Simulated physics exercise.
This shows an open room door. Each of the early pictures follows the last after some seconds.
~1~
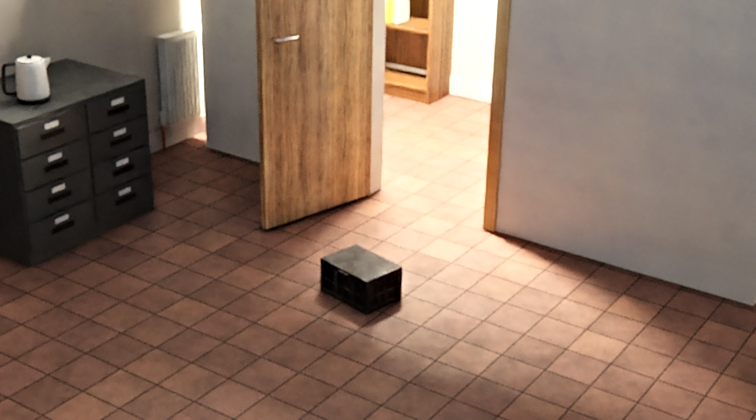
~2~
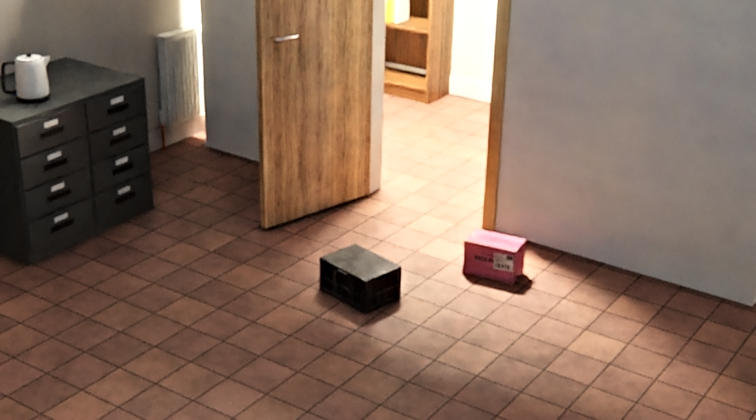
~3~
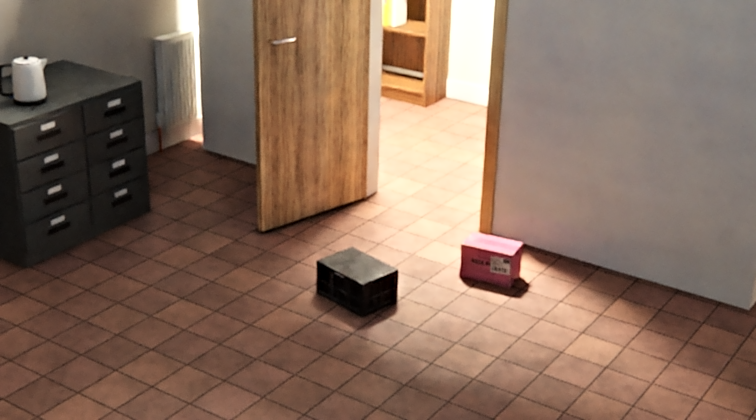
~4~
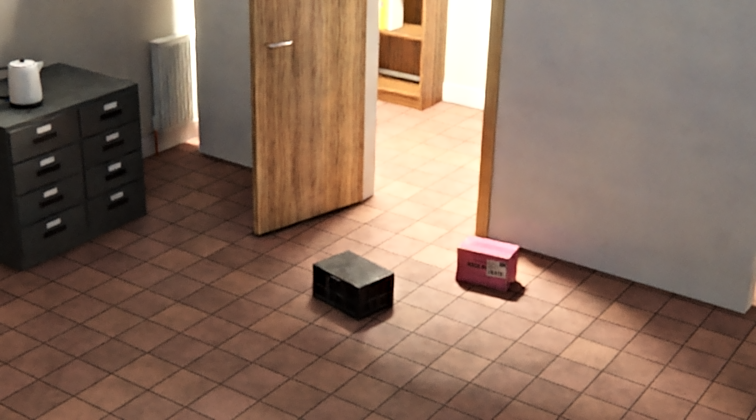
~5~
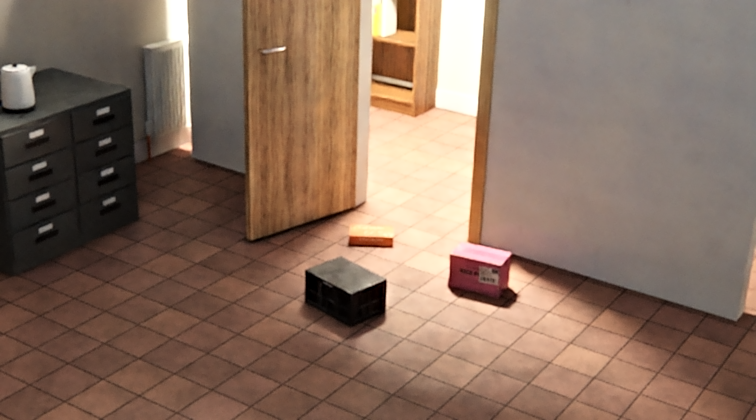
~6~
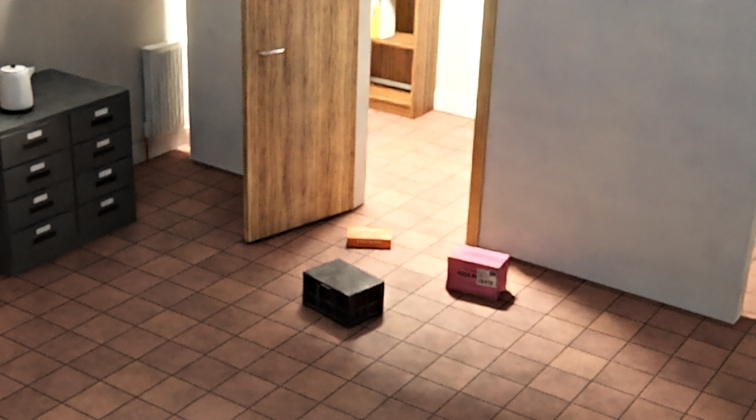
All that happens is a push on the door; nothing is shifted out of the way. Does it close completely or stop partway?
It closes completely.
Then, 1.50 s on from there, door 67° open.
Then, 2.40 s on from there, door 36° open; orange packet shifted about its own width near (403, 235).
Then, 3.10 s on from there, door 12° open; orange packet shifted about its own width near (429, 226).
In the end, door 0° open; moved from the start, orange packet; the other 2 unmoved. At the end, from the last picture's camera, orange packet near (439, 219).
